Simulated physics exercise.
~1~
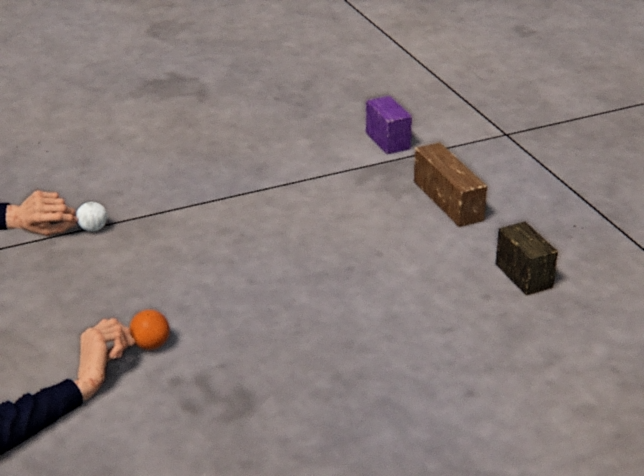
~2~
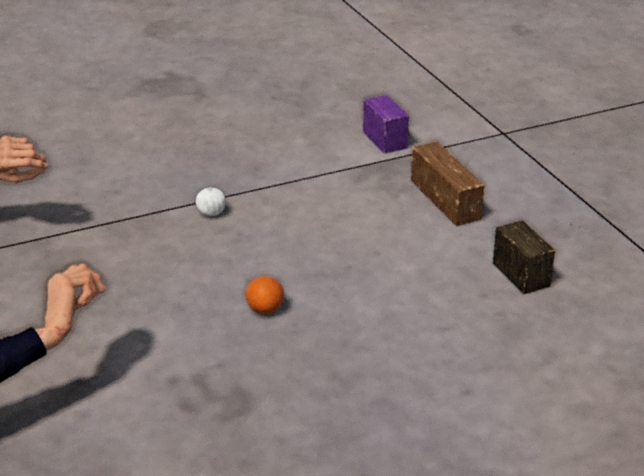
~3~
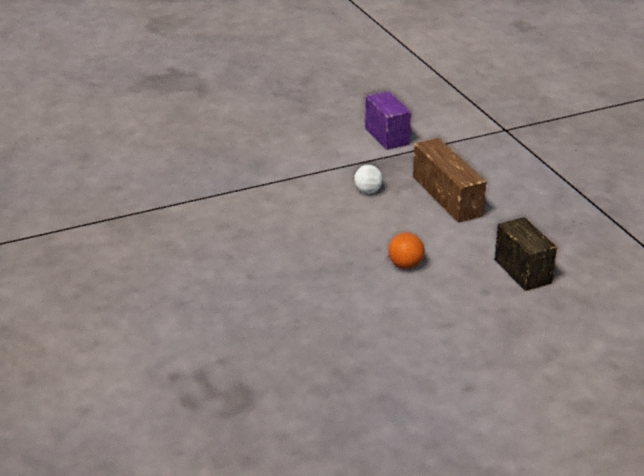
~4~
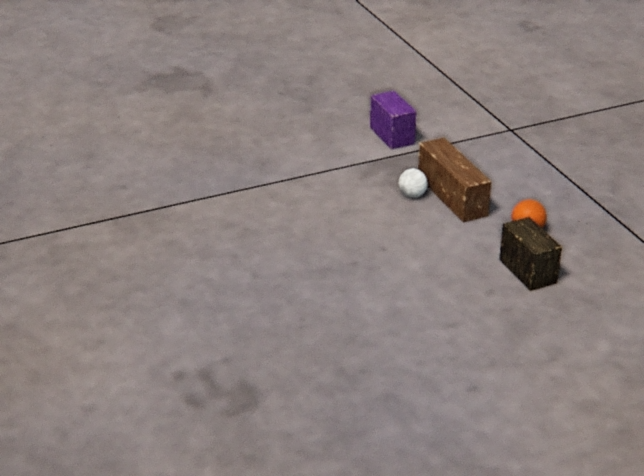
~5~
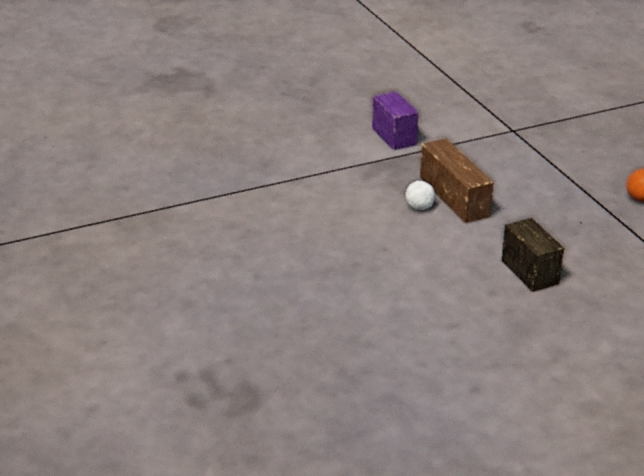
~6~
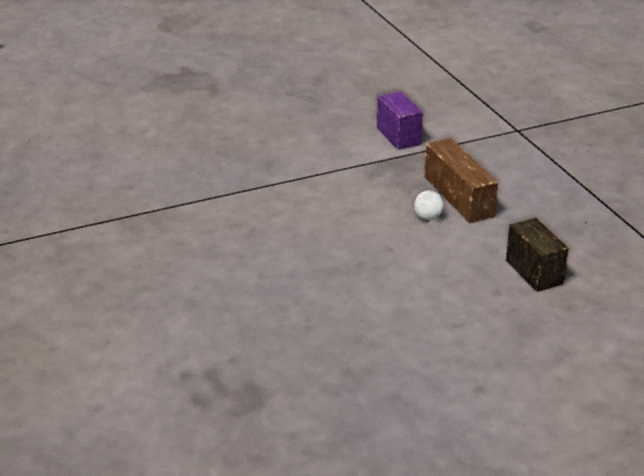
A small white ball and an orange ball start at the left of a grey floor, each beside a hand, with purple, brown and black blocks standing to the right. The hands let go and draw back as both balls roll rightward toward the blocks. The white one reaches the brown block, while the orange one passes through the gap between the brown and black blocks. The orange ball keeps rolling and leaves the view at the right. The white ball bounces off and drifts slightly downward, ending just in front of the brown block, and all three blocks stay in place.
